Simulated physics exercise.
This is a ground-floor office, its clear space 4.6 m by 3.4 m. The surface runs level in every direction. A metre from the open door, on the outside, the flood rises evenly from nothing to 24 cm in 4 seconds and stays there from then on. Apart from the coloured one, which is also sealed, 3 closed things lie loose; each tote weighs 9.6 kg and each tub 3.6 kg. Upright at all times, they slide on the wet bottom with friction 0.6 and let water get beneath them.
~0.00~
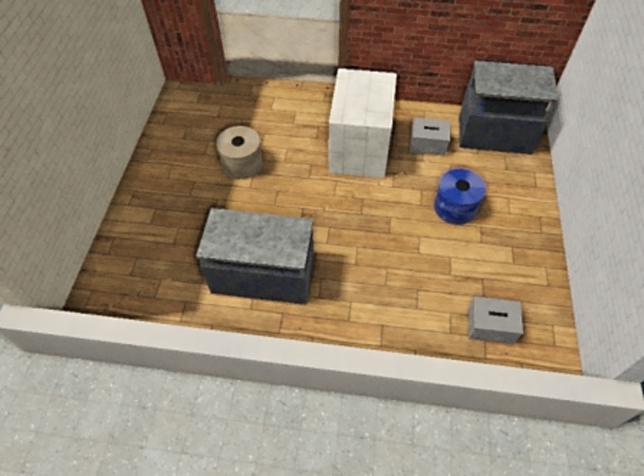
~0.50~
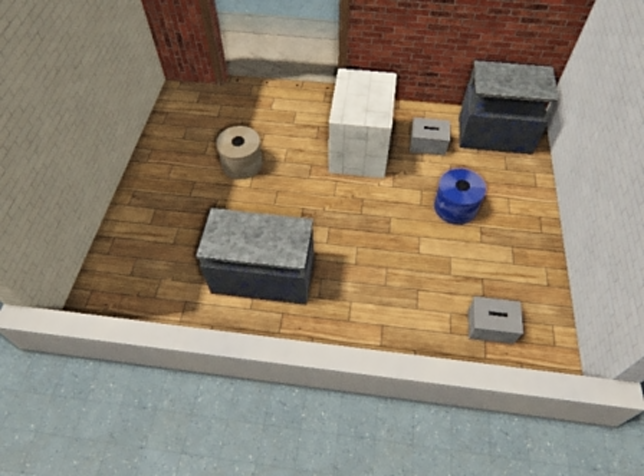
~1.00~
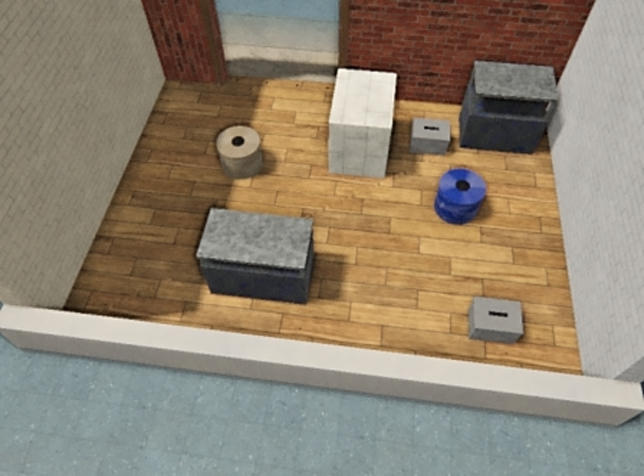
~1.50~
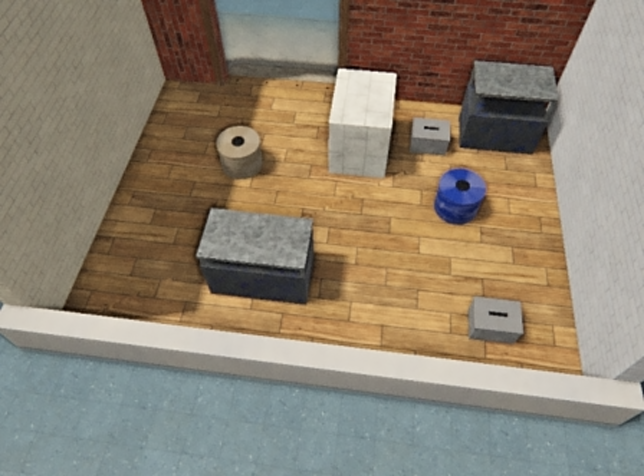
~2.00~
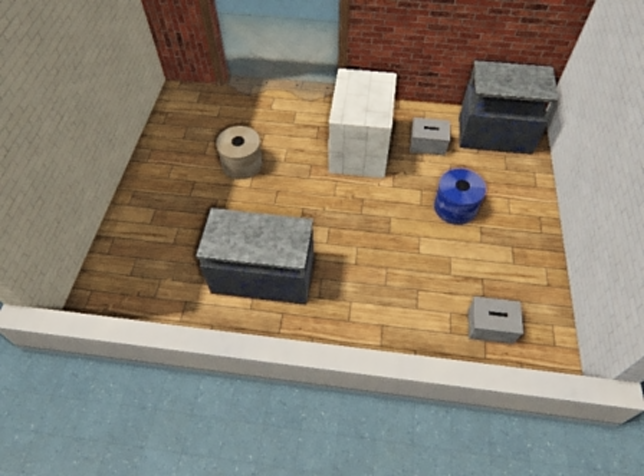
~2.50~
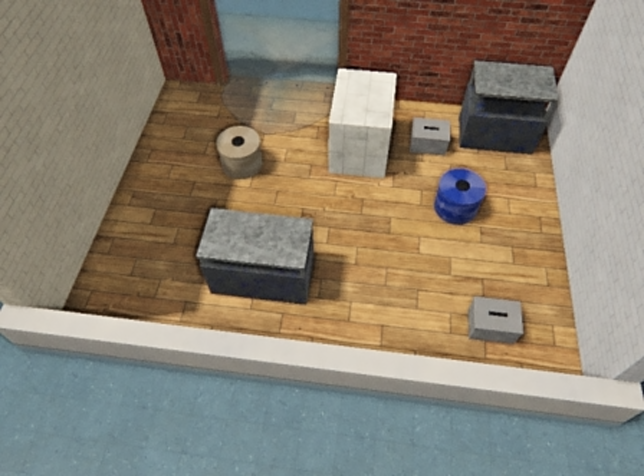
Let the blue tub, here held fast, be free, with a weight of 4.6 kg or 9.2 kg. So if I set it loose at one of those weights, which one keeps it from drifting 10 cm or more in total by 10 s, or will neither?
You need the heavier weight.
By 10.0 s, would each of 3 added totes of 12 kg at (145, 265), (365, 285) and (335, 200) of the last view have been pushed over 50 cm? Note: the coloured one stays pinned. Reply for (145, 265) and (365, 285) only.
Beyond, below.
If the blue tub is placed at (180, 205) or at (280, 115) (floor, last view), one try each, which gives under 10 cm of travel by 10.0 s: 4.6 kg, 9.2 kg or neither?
In turn: Neither is enough; neither holds.
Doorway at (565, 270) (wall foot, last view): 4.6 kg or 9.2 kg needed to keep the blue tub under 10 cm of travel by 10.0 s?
Then neither load is enough.
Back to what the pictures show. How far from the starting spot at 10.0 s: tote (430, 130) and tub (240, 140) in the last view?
First 5 cm, then 350 cm.
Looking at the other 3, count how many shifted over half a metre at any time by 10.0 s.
The answer here is 2.
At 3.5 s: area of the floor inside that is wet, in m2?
I'd estimate close to 3.0 m2.
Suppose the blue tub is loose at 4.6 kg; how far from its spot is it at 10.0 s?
I'd put it at roughly 20 cm.
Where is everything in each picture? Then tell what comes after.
The first picture shows the blue tub at (463, 186) rests on the ground; water covers 0.0 m2; 0 of 4 have shifted.
The second picture shows the blue tub at (463, 186), on the bottom; water covers 0.0 m2; 0 of 4 have shifted.
The third picture shows the blue tub at (463, 186), on the bottom; water covers 0.0 m2; 0 of 4 have shifted.
The fourth picture shows the blue tub at (463, 186) rests on the ground; 0.0 m2 under water; 0 of 4 have shifted.
The fifth picture shows the blue tub at (463, 186) rests on the ground; water covers 0.1 m2; 0 of 4 have shifted.
The sixth picture shows the blue tub at (463, 186), on the bottom; 0.8 m2 under water; 0 of 4 have shifted.
After 3.5 s the blue tub would be 0 cm from its start with 4.6 kg and 0 cm from its start with 9.2 kg; 0 cm of water round it then.
After 4.5 s the blue tub would be 0 cm from its start with 4.6 kg and 0 cm from its start with 9.2 kg; 0 cm of water round it then.
After 7.0 s the blue tub would be 0 cm from its start with 4.6 kg and 0 cm from its start with 9.2 kg; 2 cm of water round it then.
After 10.0 s the blue tub would be 19 cm from its start with 4.6 kg and 2 cm from its start with 9.2 kg; 7 cm of water round it then.
